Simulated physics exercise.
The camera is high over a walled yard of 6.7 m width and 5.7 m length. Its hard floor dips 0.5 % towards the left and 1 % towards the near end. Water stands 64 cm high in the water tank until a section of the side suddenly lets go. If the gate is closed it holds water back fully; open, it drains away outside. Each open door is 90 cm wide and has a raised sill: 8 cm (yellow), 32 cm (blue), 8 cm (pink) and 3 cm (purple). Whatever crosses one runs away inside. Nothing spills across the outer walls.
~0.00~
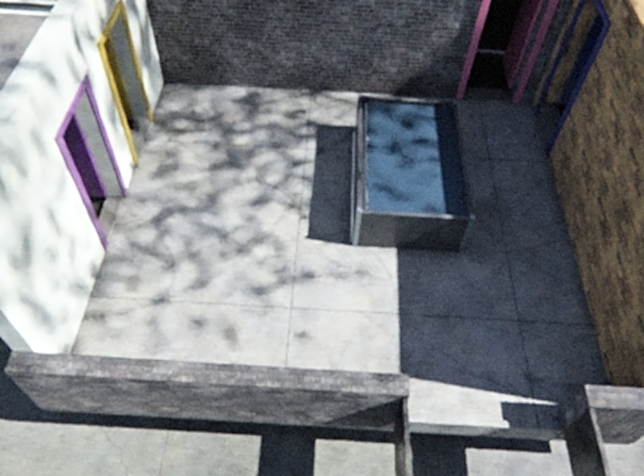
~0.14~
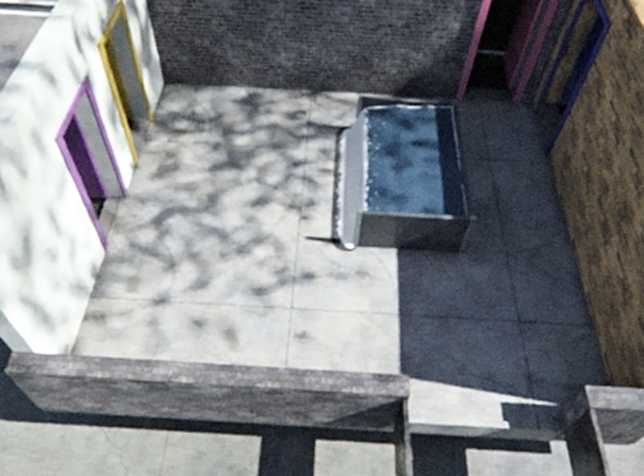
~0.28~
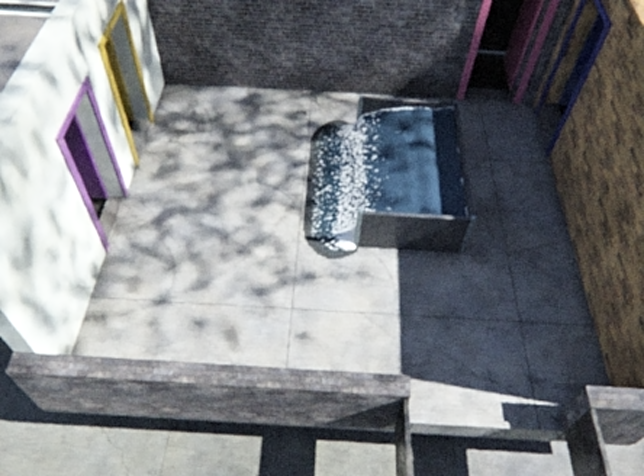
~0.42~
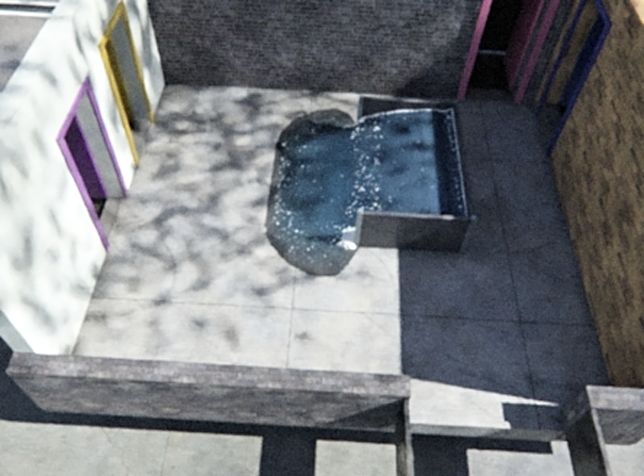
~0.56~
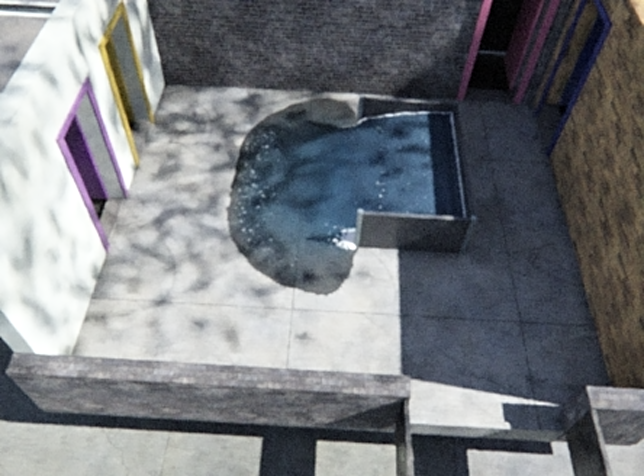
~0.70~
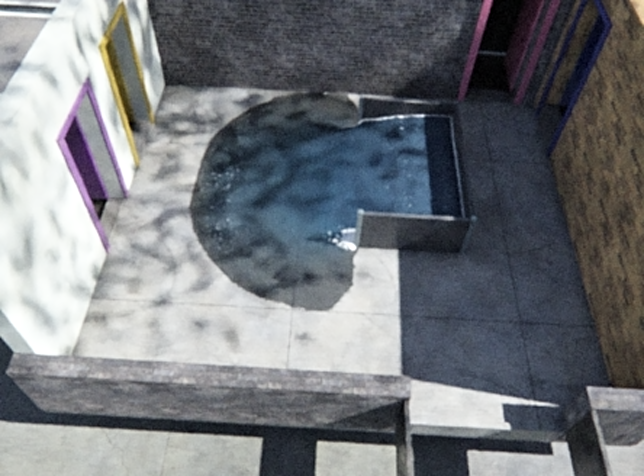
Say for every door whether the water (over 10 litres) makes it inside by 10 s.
Within that time: At the yellow door it exceeds the limit; at the blue door it does not reach the limit; at the pink door it stays under the limit; at the purple door it goes over the limit.
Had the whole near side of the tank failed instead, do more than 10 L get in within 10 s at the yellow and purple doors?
Against that limit: Yellow below, purple past it.
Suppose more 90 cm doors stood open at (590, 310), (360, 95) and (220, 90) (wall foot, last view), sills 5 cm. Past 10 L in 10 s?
In turn: Under, not over, over.
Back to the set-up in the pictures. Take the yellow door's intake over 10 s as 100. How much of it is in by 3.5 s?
Some 90 per cent by then.
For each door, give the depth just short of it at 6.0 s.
Depths in cm: Yellow 6, blue 0, pink 0, purple 8.
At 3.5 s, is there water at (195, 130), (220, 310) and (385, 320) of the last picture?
In that order: Flooded, under water, still dry.
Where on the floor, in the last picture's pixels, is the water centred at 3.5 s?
At about (229, 199).
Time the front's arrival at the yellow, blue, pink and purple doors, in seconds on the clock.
Arrival: Yellow 1.0 s, blue 8.0 s, pink 7.5 s, purple 1.0 s.
After 1.4 s water covers 45 % of the floor and is deepest (36 cm) near (135, 175); yellow door 18 cm at the sill, 25 L in, blue door not reached, pink door not reached, purple door 12 cm at the sill, 22 L in.
After 2.2 s water covers 50 % of the floor and is deepest (32 cm) near (183, 95); yellow door 28 cm at the sill, 129 L in, blue door not reached, pink door not reached, purple door 21 cm at the sill, 134 L in.
After 3.5 s water covers 50 % of the floor and is deepest (23 cm) near (63, 383); yellow door 17 cm at the sill, 234 L in, blue door not reached, pink door not reached, purple door 14 cm at the sill, 261 L in.
After 6.0 s water covers 70 % of the floor and is deepest (18 cm) near (63, 383); yellow door 6 cm at the sill, 263 L in, blue door not reached, pink door not reached, purple door 8 cm at the sill, 334 L in.
After 10.0 s water covers 90 % of the floor and is deepest (10 cm) near (549, 356); yellow door 3 cm at the sill, 263 L in, blue door 3 cm at the sill, 0 L in, pink door 2 cm at the sill, 0 L in, purple door 7 cm at the sill, 367 L in.
